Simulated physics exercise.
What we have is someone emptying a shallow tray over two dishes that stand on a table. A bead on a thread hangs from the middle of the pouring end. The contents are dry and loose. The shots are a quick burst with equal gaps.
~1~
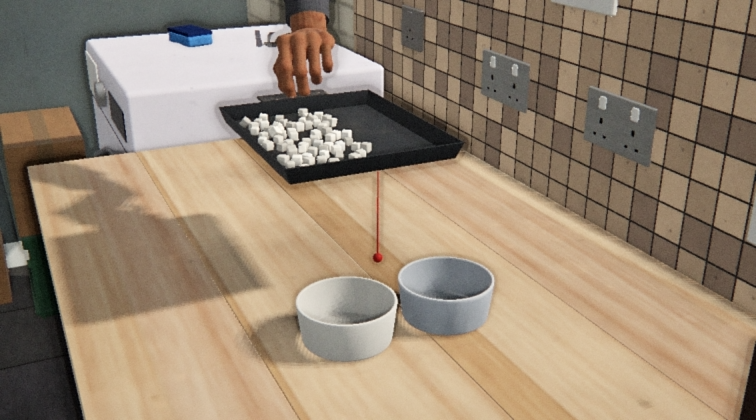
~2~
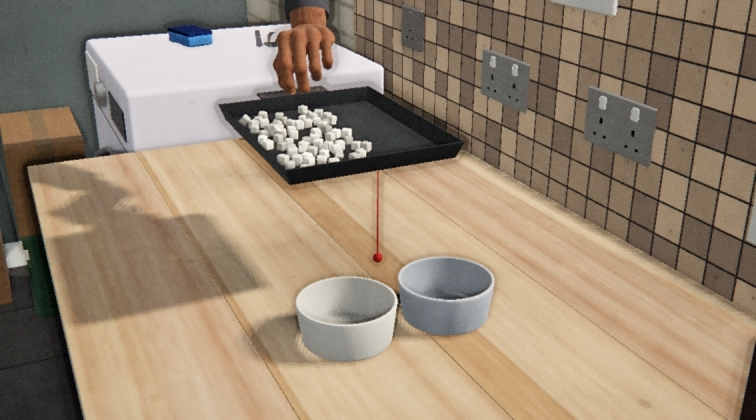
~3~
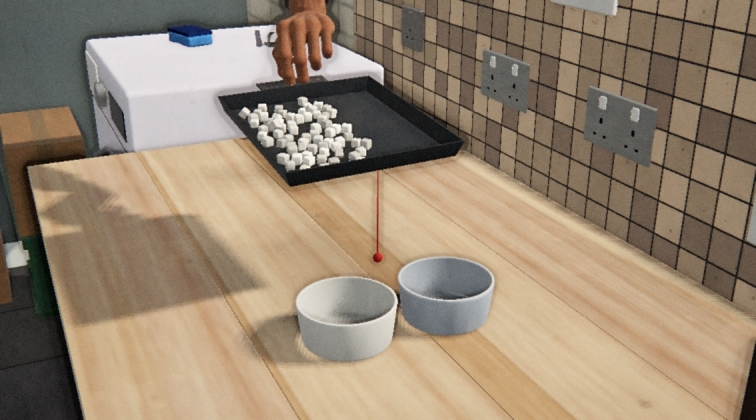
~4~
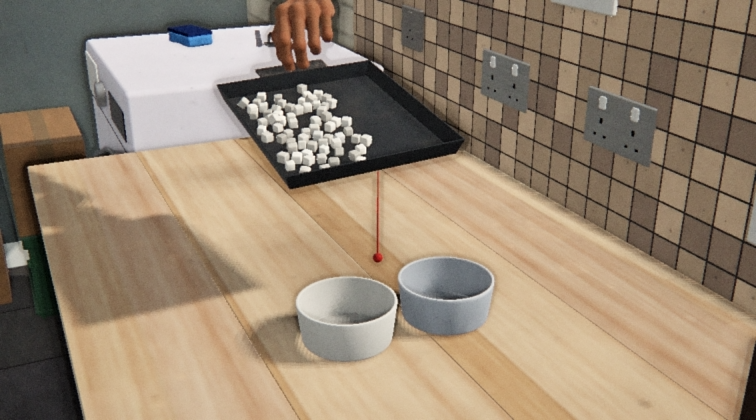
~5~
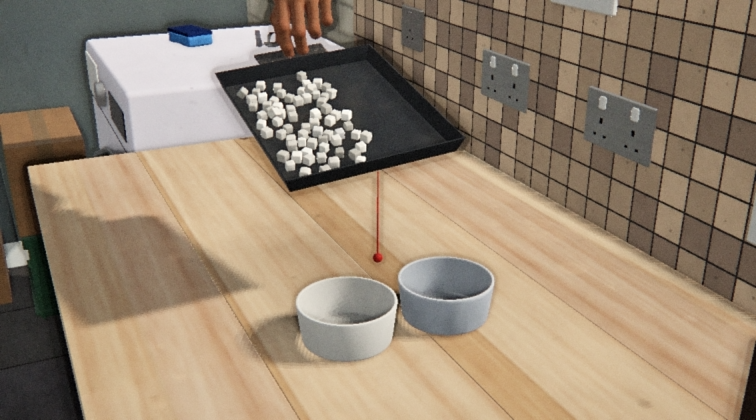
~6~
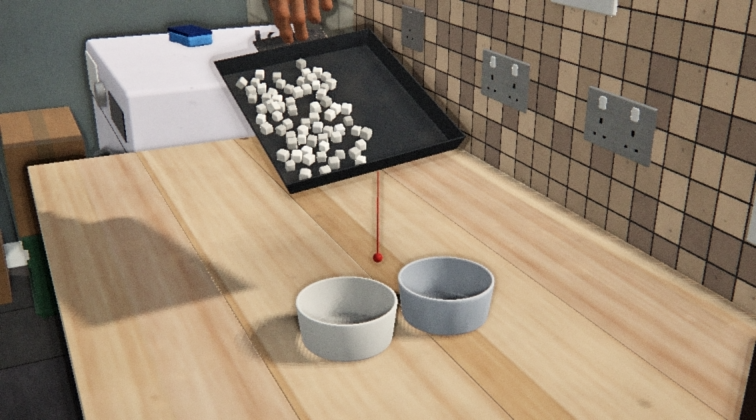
Hand at the far end gradually tilting a black tray of small white cubes above two bowls, its near left corner dipping lowest.
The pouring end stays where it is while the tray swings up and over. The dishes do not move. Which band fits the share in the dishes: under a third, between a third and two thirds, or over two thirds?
In the dishes lies between a third and two thirds of it.
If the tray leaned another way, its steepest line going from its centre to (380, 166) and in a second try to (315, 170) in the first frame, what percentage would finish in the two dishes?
About 90 and 30 per cent.
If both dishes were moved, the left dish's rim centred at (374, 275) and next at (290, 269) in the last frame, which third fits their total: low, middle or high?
First less than a third, then under a third.
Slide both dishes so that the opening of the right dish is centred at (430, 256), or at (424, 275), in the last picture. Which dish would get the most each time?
At the first place the left-hand dish, at the second the left dish.
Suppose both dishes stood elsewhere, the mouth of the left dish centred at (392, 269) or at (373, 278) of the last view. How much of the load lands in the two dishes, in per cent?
Roughly 0 per cent, and 20 per cent.
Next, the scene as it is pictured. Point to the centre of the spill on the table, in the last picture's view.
Around (269, 342).
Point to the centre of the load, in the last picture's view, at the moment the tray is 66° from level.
Around (306, 153).
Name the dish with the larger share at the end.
More ends in the left-hand dish.
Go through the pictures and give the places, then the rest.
Corners of the pouring end (289, 166) and (456, 141), level; middle of the load (294, 136), sugar cubes; left dish (367, 339); right dish (469, 314); bead on its thread (378, 258), in the first frame.
Corners of the pouring end (289, 167) and (456, 141), level; middle of the load (294, 135), in the second frame.
Corners of the pouring end (289, 169) and (456, 139), tipped barely, lowest at the left corner; middle of the load (294, 130), in the third frame.
Corners of the pouring end (290, 173) and (457, 138), tipped a little, lowest at the left corner; middle of the load (293, 124), in the fourth frame.
Corners of the pouring end (290, 176) and (457, 136), tipped a little, lowest at the left corner; middle of the load (293, 117), in the fifth frame.
Corners of the pouring end (290, 179) and (458, 134), tipped clearly, lowest at the left corner; middle of the load (293, 111); left dish (367, 339); right dish (469, 314), in the sixth frame.
Just after the last frame, tray tipped steeply; almost all on the tray; just a few in the air.
A moment on, tray tipped past a quarter turn; roughly a quarter on the tray; roughly a quarter in the left dish; just a few in the right dish; roughly a quarter outside both; roughly a third in the air.
Further on, tray tipped past a quarter turn; roughly half in the left dish; just a few in the right dish; roughly half outside both.
When it is over, tray tipped past a quarter turn; roughly half in the left dish; just a few in the right dish; roughly half outside both.
